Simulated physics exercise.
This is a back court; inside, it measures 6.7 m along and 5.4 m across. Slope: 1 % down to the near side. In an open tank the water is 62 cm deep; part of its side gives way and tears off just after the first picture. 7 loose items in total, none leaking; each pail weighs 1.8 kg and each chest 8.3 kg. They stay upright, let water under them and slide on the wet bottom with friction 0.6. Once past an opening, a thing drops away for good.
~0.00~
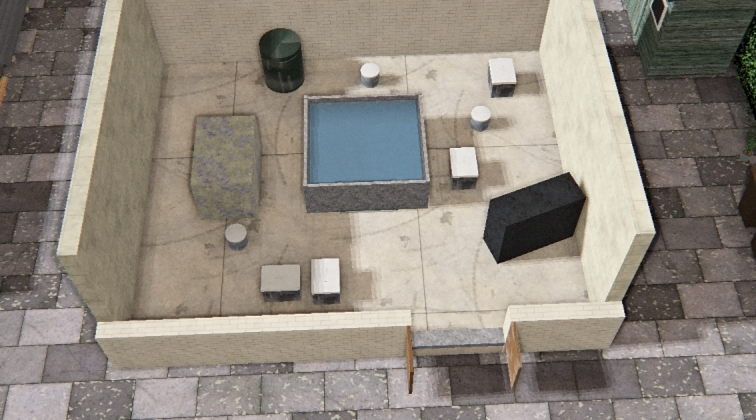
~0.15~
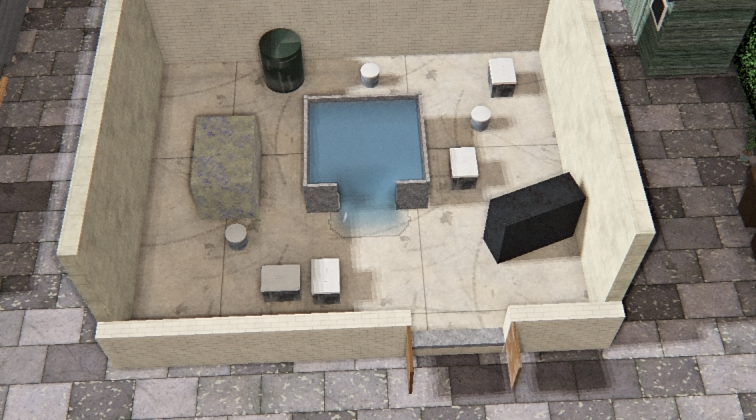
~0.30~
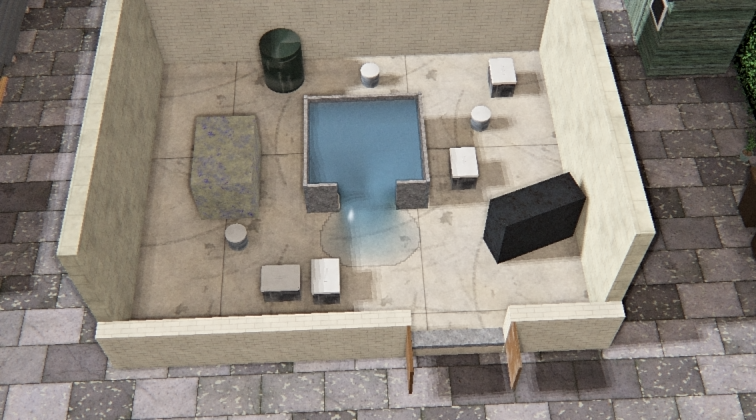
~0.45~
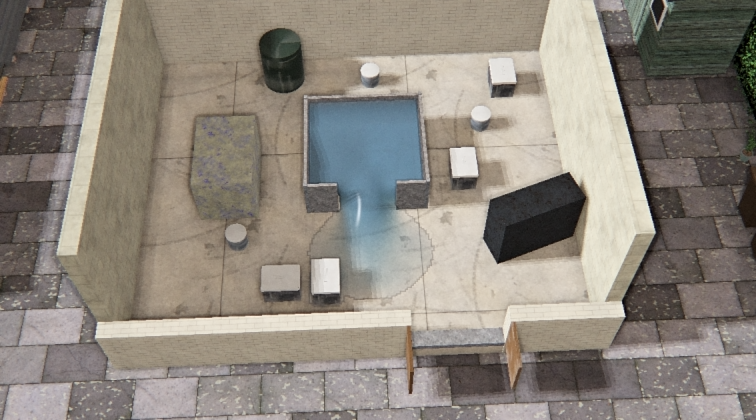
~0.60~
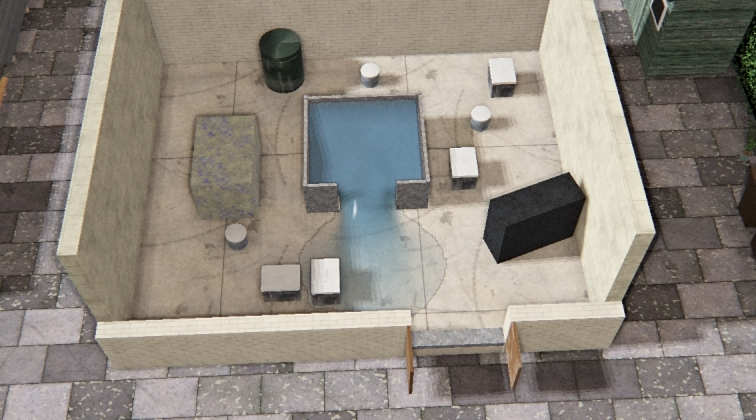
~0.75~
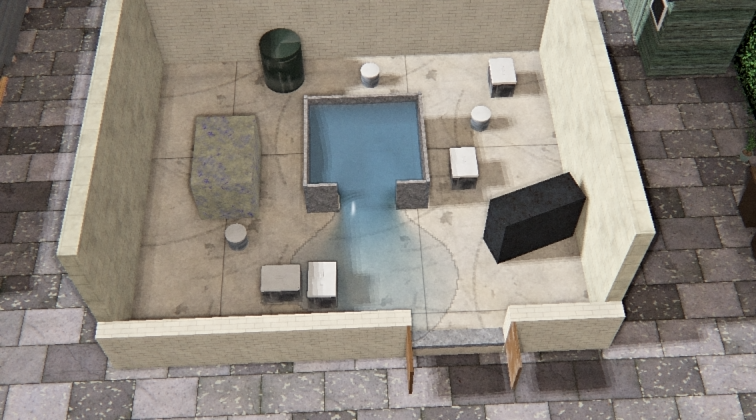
The footage shows a walled court where the front side of a square water tank gives way, letting water pour out and spread across the paved floor toward the front wall, nudging a pale block slightly to the left.
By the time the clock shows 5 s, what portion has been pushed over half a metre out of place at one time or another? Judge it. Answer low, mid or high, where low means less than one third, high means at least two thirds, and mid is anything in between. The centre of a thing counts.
Low.
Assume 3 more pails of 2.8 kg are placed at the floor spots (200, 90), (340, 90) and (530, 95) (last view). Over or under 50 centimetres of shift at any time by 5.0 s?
First falls shy, second falls shy, third falls shy.
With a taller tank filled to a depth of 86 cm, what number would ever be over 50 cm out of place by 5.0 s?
I count 3 of them in that case.
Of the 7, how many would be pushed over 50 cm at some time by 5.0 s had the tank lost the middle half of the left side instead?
In that case the number is 4.
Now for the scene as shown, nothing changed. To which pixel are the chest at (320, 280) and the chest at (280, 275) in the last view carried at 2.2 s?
Roughly (212, 298), then roughly (182, 290).
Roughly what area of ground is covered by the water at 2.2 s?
Somewhere about 13 m2, give or take.
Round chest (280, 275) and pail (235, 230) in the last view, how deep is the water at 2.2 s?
Depths: Near 6 cm, then near 0 cm.
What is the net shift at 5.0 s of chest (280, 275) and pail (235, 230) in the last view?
300 cm, then 10 cm.
After 1.1 s 1 of 7 are over 50 cm from their spots; 1 afloat.
After 2.2 s 2 of 7 are over 50 cm from their spots; 1 afloat.
After 3.5 s 2 of 7 are over 50 cm from their spots; 2 afloat.
After 5.0 s 2 of 7 are over 50 cm from their spots, and 2 have been at some point; 3 afloat.
